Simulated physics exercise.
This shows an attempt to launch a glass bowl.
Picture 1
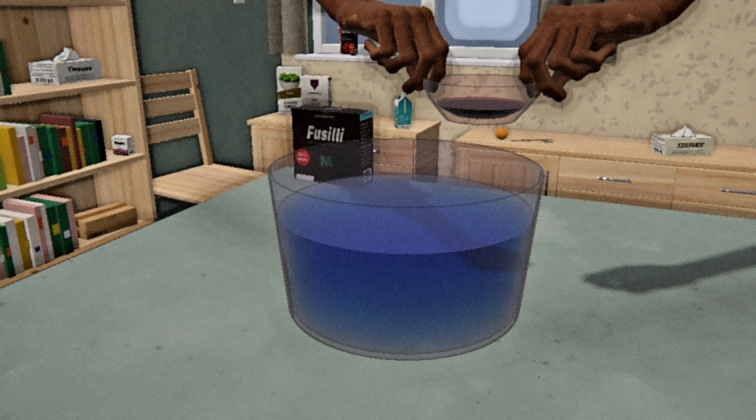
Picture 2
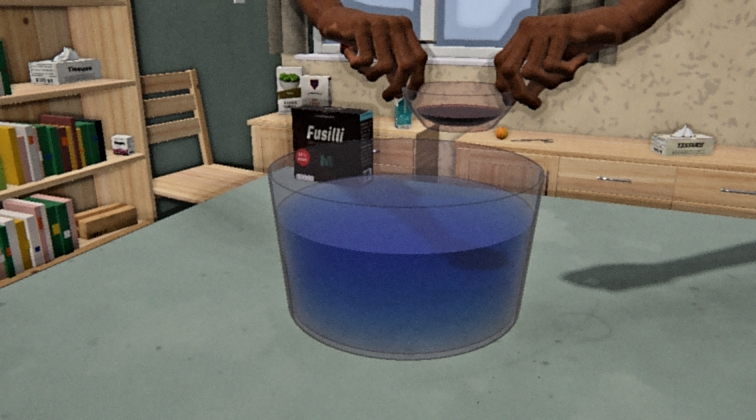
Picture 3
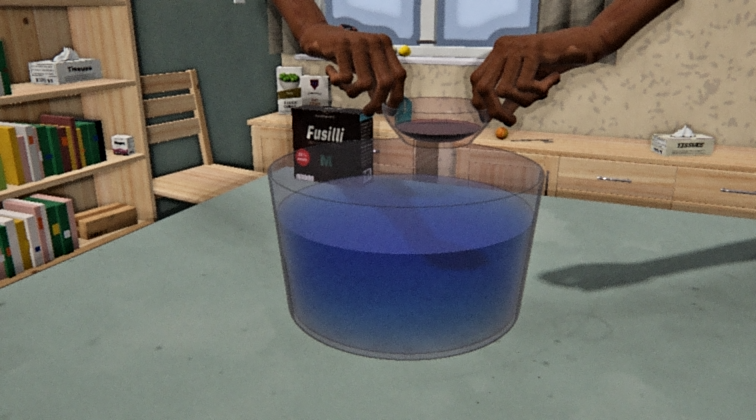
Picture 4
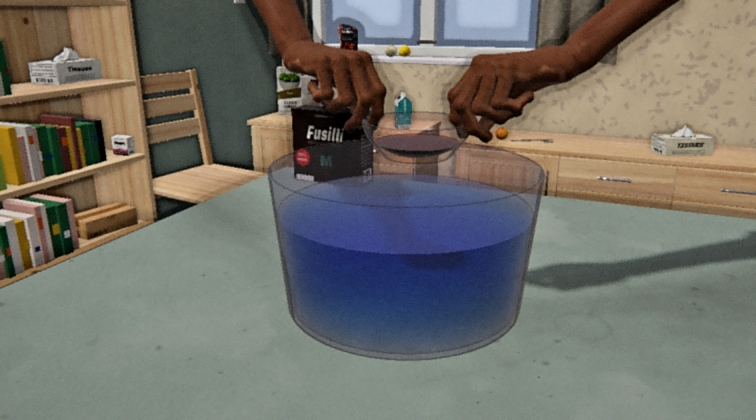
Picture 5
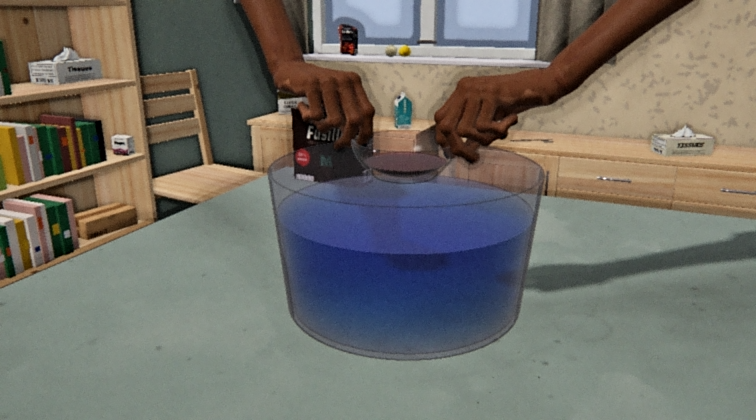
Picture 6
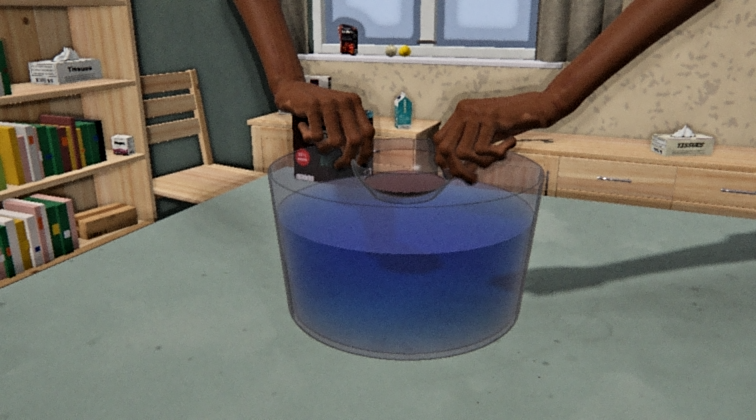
A small glass bowl, held by two hands and partly filled with dark liquid, starts above a large clear basin of blue water on a table. The hands lower it steadily, drifting slightly left past the Fusilli box, until it sits inside the basin's rim just over the blue surface.
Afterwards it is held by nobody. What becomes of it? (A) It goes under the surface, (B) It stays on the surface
Option B: It stays on the surface.
Next, the bowl dips into the dyed water.
After that, it bobs and steadies.
Finally, the bowl floats with about half of its side showing.
